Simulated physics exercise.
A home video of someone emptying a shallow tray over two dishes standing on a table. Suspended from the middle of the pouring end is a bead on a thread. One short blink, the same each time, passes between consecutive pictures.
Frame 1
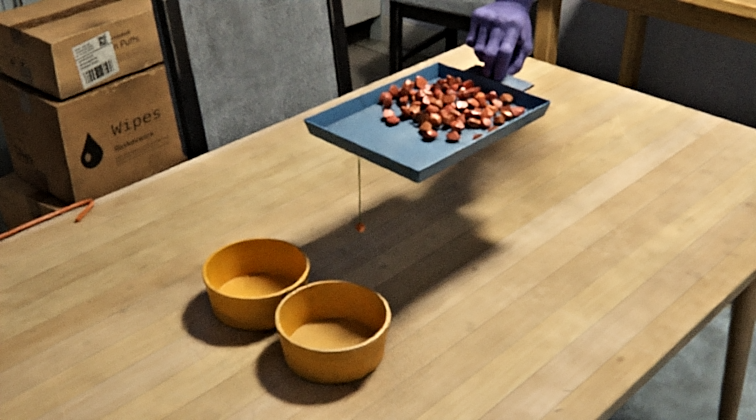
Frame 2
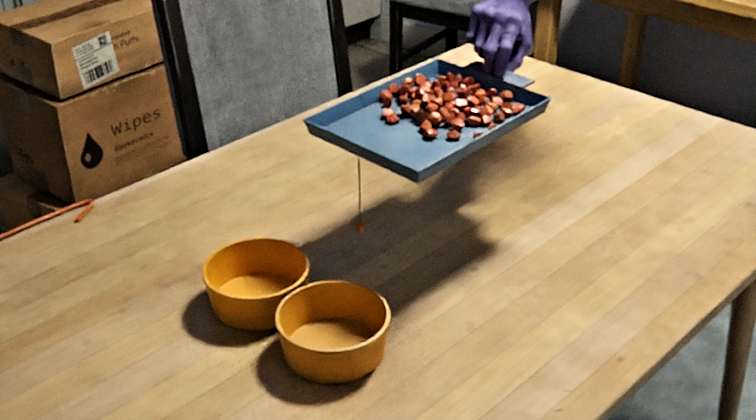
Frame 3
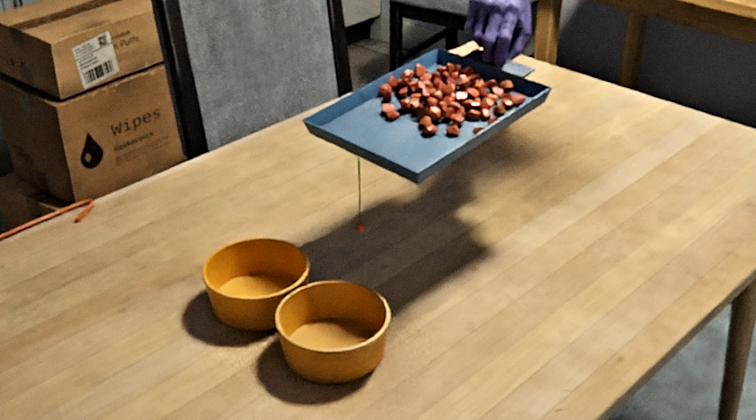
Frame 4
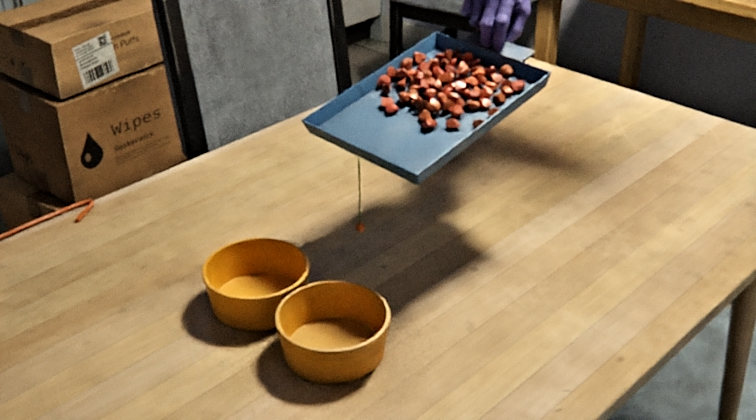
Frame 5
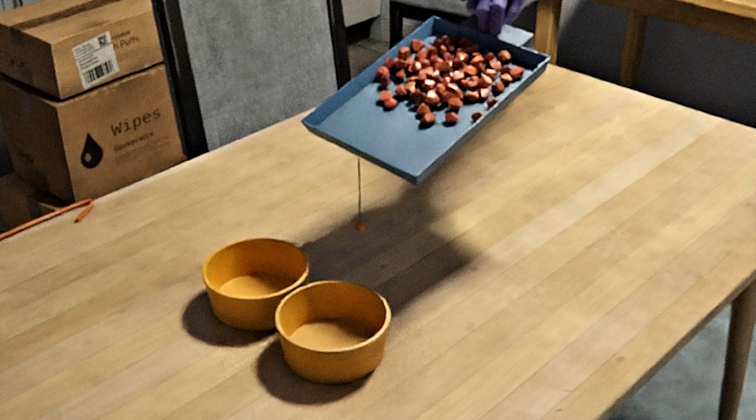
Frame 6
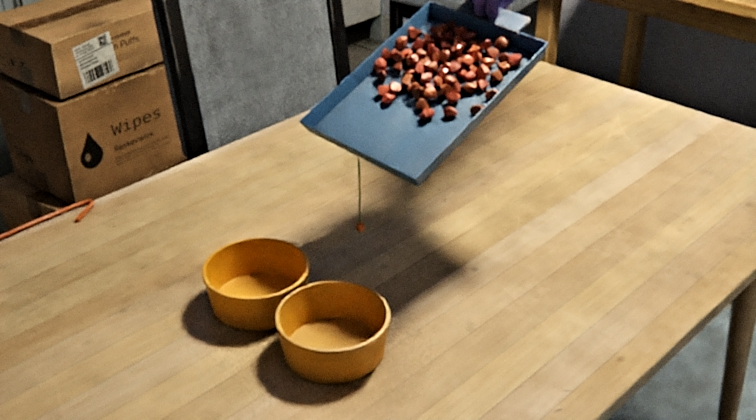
A purple-gloved hand steadily tilts a blue tray of reddish chunks toward two orange bowls.
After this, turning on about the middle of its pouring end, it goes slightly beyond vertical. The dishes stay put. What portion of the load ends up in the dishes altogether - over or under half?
Under.
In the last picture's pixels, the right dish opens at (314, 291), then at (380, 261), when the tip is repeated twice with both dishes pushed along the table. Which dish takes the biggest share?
Try 1: The rightmost dish; try 2: The rightmost dish.
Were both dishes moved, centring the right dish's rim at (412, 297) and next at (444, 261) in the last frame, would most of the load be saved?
At place one in excess of half; at place two not up to half.
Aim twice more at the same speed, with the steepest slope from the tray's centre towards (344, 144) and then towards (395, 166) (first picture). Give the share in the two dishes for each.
Shares, approx.: 20 %, then 10 %.
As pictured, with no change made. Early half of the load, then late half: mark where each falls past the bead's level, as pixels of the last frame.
First part (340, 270), rest (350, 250).
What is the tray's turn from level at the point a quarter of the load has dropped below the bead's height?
It is at around 80 degrees.
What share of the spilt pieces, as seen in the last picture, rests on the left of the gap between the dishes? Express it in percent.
It comes to 10 per cent or so.
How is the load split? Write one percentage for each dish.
Out of every hundred, close to 10 go left and close to 10 go right.
Shortly afterwards, tray tipped steeply; the bulk on the tray; a little in the air.
Next, tray tipped past a quarter turn; near a quarter on the tray; a little in the right dish; a little in the left dish; near a third outside both; a little in the air.
Some moments later, tray tipped past a quarter turn; a little in the right dish; a little in the left dish; the bulk outside both.
In the end, tray tipped past a quarter turn; a little in the right dish; a little in the left dish; the bulk outside both.
